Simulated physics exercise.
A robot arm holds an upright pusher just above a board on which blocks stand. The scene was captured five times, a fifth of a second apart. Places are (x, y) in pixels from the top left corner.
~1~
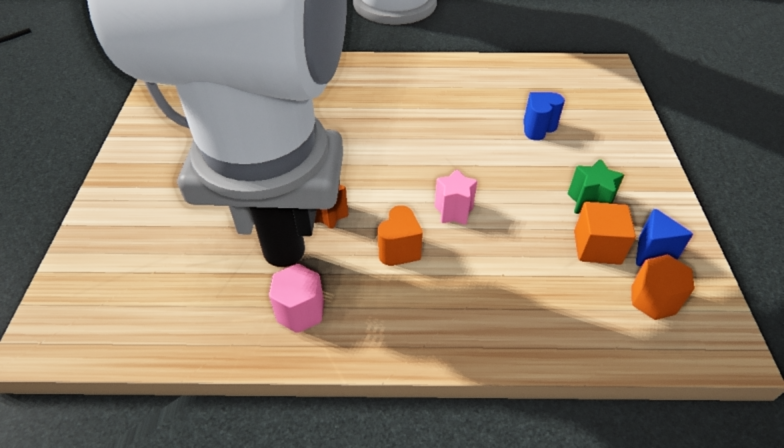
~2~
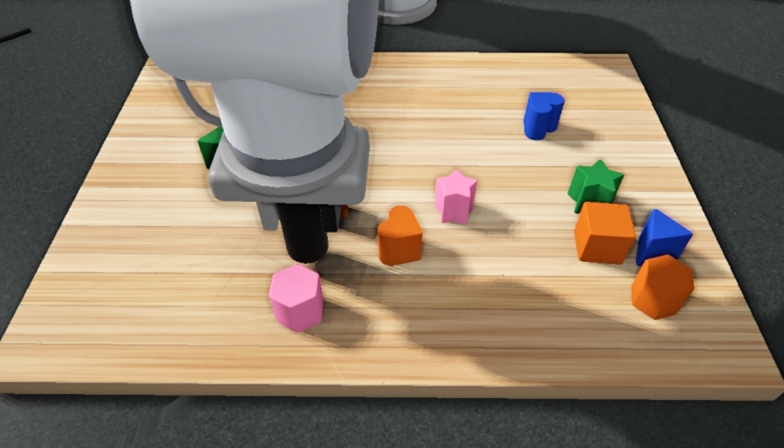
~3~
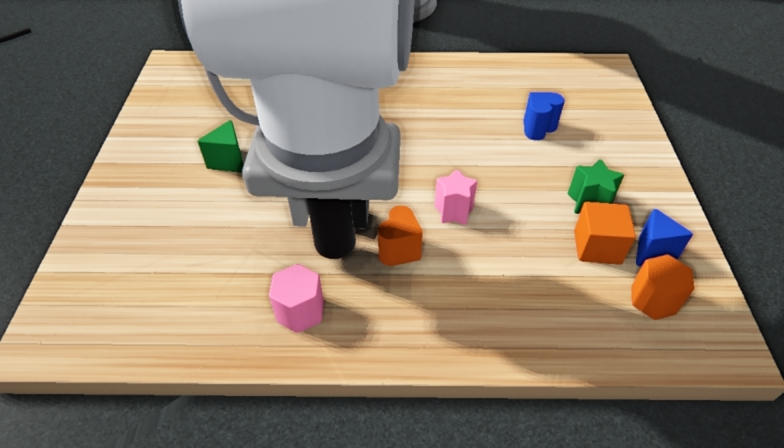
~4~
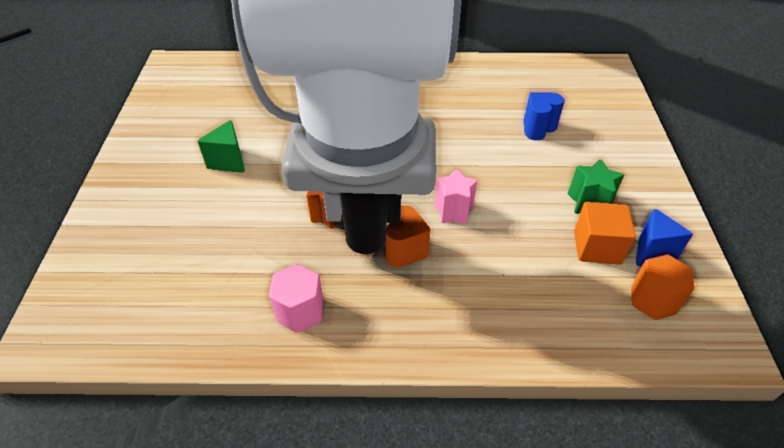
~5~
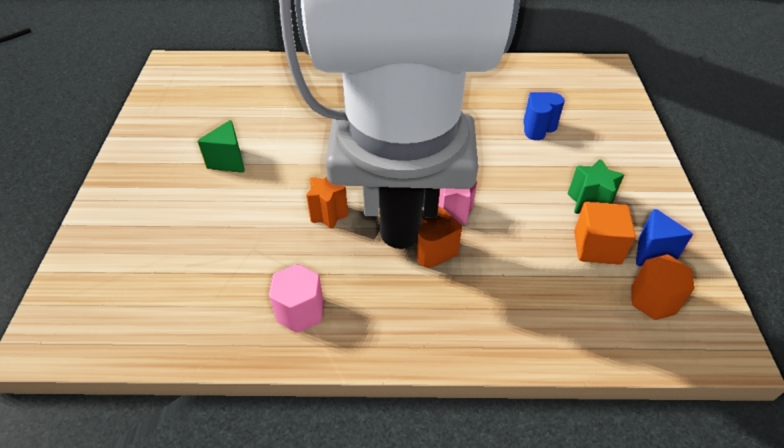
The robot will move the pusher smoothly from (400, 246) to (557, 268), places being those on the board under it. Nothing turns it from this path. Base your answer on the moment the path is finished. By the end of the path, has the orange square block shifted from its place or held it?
My prediction: It moves.
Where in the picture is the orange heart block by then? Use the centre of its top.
The middle of the upper face of the orange heart block will lie at about (606, 249) in the picture.
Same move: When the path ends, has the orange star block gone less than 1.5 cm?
Final answer: Yes.
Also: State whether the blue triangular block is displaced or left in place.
Here the blue triangular block stays on its spot.
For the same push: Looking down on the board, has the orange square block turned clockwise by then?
Going by the path, no.
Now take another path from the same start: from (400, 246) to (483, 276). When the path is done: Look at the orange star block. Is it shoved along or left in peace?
That block is going to be left alone.
On the path given first. One third of the way, pusher (454, 242); orange heart block (493, 230).
Two thirds of the way, pusher (508, 250); orange heart block (550, 238).
At the end, pusher (561, 257); orange star block unmoved; orange heart block (606, 249); pink star block unmoved; orange square block (621, 218), turned 35° anticlockwise; blue triangular block unmoved.
